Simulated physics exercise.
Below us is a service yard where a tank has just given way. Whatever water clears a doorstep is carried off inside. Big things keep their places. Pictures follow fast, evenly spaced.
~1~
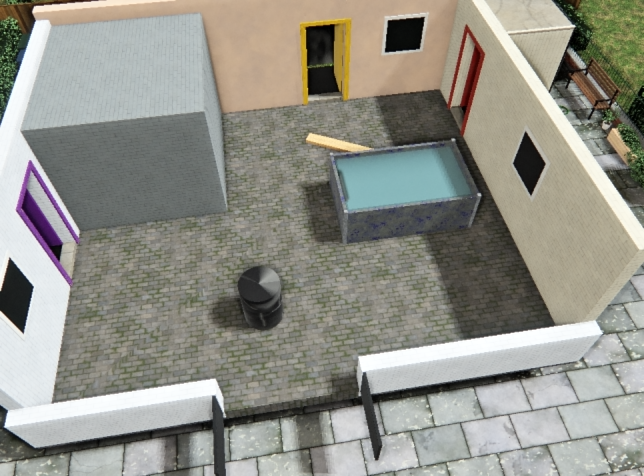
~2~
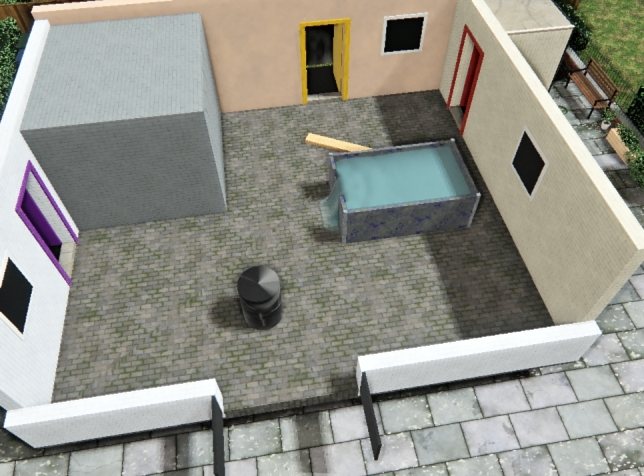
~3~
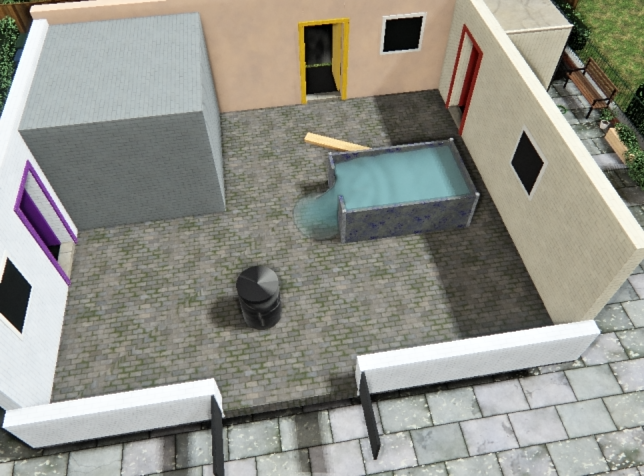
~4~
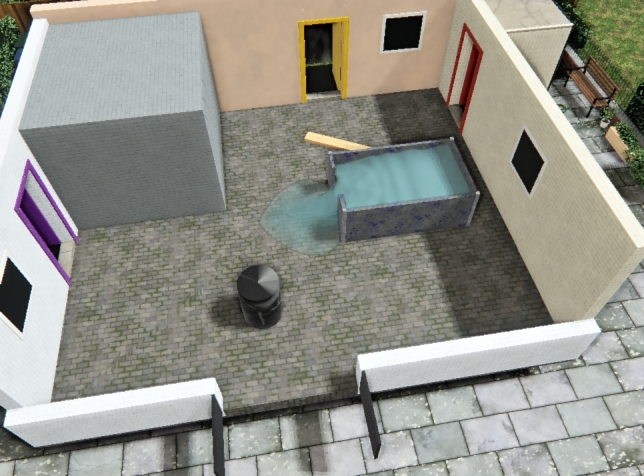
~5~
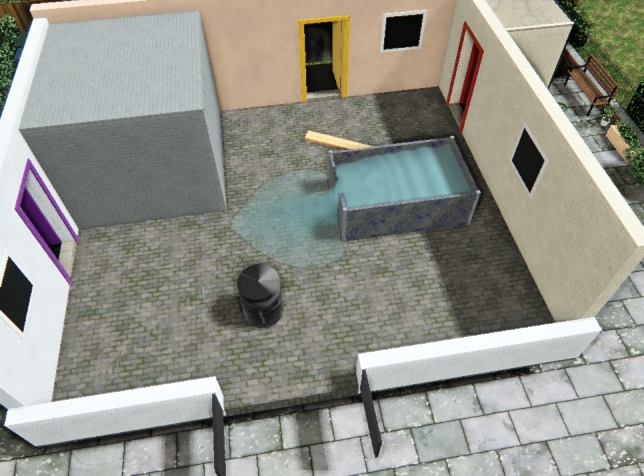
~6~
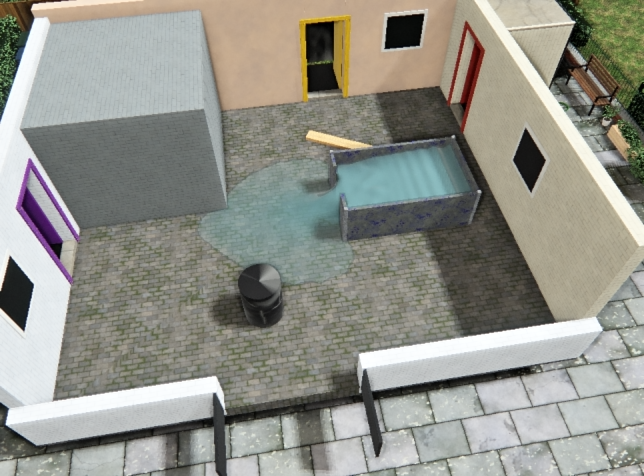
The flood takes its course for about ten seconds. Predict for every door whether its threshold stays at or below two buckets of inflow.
The yellow door stays at or below. The red door stays at or below. The purple door goes above two buckets.
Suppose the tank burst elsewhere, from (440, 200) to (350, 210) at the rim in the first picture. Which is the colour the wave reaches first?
Answer: The door marked red.
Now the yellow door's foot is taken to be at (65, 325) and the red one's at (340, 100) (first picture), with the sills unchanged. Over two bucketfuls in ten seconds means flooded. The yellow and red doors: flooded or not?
So the yellow door goes beyond the limit; as for the red door, it stays beneath the limit.
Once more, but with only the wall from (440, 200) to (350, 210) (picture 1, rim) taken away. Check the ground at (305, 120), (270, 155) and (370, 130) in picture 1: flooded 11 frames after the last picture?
Point one not reached; point two not reached; point three not reached.
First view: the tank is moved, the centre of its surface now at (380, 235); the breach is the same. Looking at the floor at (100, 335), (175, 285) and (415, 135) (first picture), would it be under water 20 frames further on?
My reading is hit by the flood first, hit by the flood next and missed by the flood last.
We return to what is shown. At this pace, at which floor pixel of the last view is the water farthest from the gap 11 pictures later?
Close to (60, 359).
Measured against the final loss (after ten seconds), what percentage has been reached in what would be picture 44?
Around 70 %.
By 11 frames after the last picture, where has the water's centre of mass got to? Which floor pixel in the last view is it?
Around pixel (321, 213) of the last picture.
A moment on, water covers 30 % of the floor; the yellow door not reached, the red door not reached, the purple door not reached.
Next, water covers 40 % of the floor; the yellow door not reached, the red door not reached, the purple door under two buckets in.
Then, water covers 45 % of the floor; the yellow door wet at the sill, nothing in, the red door not reached, the purple door far over two buckets in.
Later, water covers 70 % of the floor; the yellow door wet at the sill, nothing in, the red door wet at the sill, nothing in, the purple door far over two buckets in.
In the end, water covers 95 % of the floor; the yellow door wet at the sill, nothing in, the red door wet at the sill, nothing in, the purple door far over two buckets in.
